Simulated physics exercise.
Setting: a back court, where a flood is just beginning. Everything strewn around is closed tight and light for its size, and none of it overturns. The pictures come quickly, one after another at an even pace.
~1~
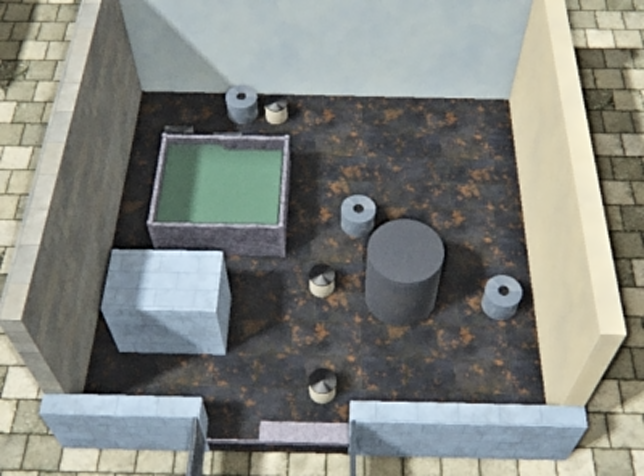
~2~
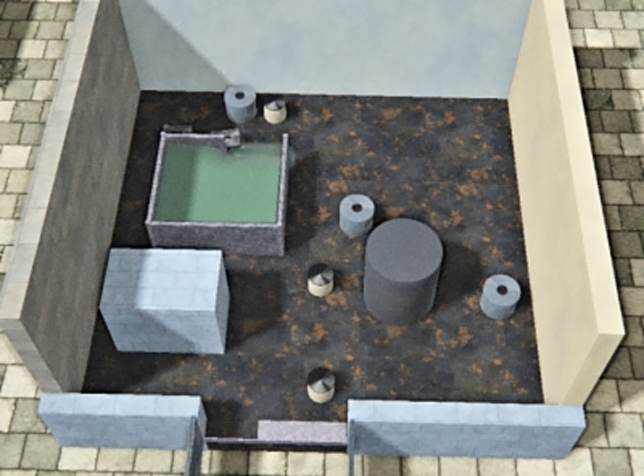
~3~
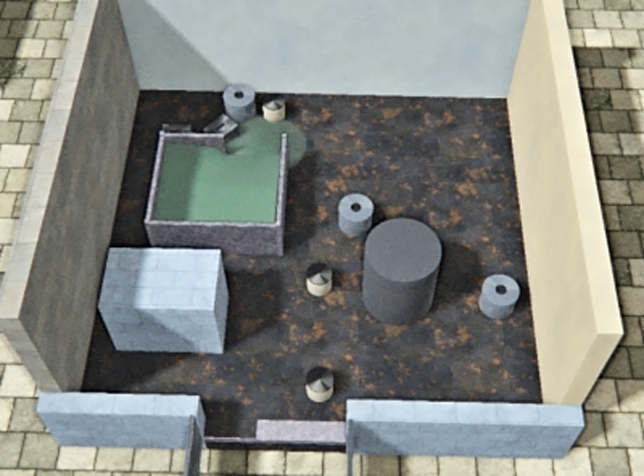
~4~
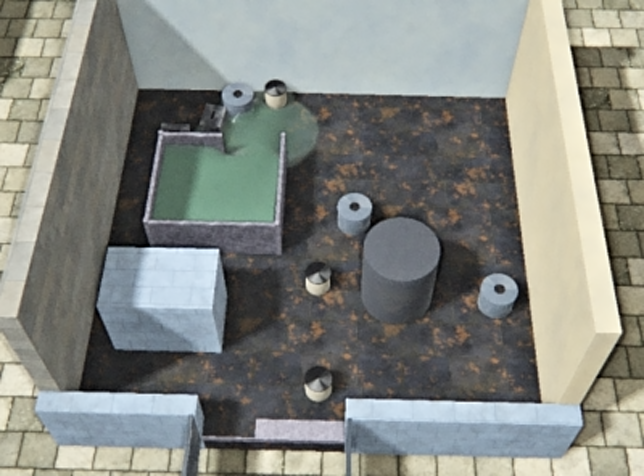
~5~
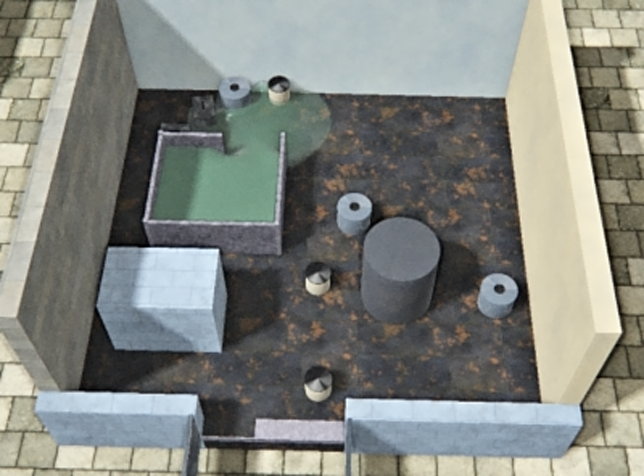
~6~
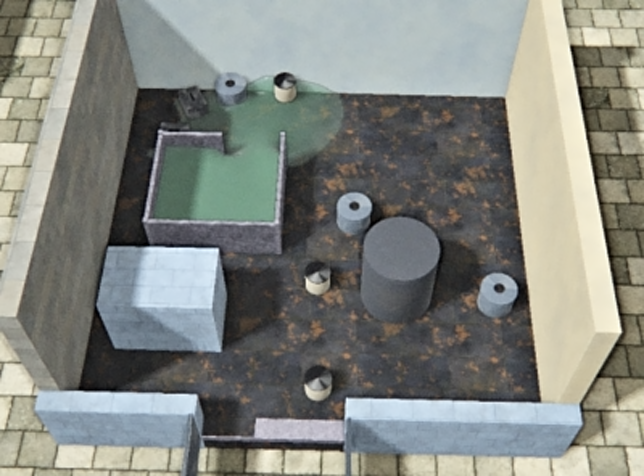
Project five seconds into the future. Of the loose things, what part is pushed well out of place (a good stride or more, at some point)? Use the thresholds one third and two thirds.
I'd put it between one third and two thirds.
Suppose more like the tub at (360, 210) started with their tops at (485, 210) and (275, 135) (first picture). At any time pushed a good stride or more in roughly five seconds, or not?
Went the distance, went the distance.
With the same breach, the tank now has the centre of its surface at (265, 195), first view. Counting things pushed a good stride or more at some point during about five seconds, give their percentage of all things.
My reckoning says roughly 50 percent.
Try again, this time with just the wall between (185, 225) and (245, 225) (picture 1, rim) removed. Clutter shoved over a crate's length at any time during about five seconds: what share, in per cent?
I'd put it at about 20 percent.
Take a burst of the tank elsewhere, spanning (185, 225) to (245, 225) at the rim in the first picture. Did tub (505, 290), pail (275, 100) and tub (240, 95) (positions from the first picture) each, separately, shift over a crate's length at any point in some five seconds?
Well, in order they come out as below the mark, below the mark and below the mark.
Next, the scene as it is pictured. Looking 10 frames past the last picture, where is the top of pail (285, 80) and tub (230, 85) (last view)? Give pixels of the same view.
First object near (467, 124); second object near (169, 117).
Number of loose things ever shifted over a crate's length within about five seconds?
The count is 4.
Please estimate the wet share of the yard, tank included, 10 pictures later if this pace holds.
Estimate: Close to 35 in a hundred.
A moment on, 2 of 8 are well off their spots; 2 afloat.
Next, 3 of 8 are well off their spots; 2 afloat.
Later, 3 of 8 are well off their spots; 2 afloat.
In the end, 4 of 8 are well off their spots, and 4 have been at some point; 4 afloat.
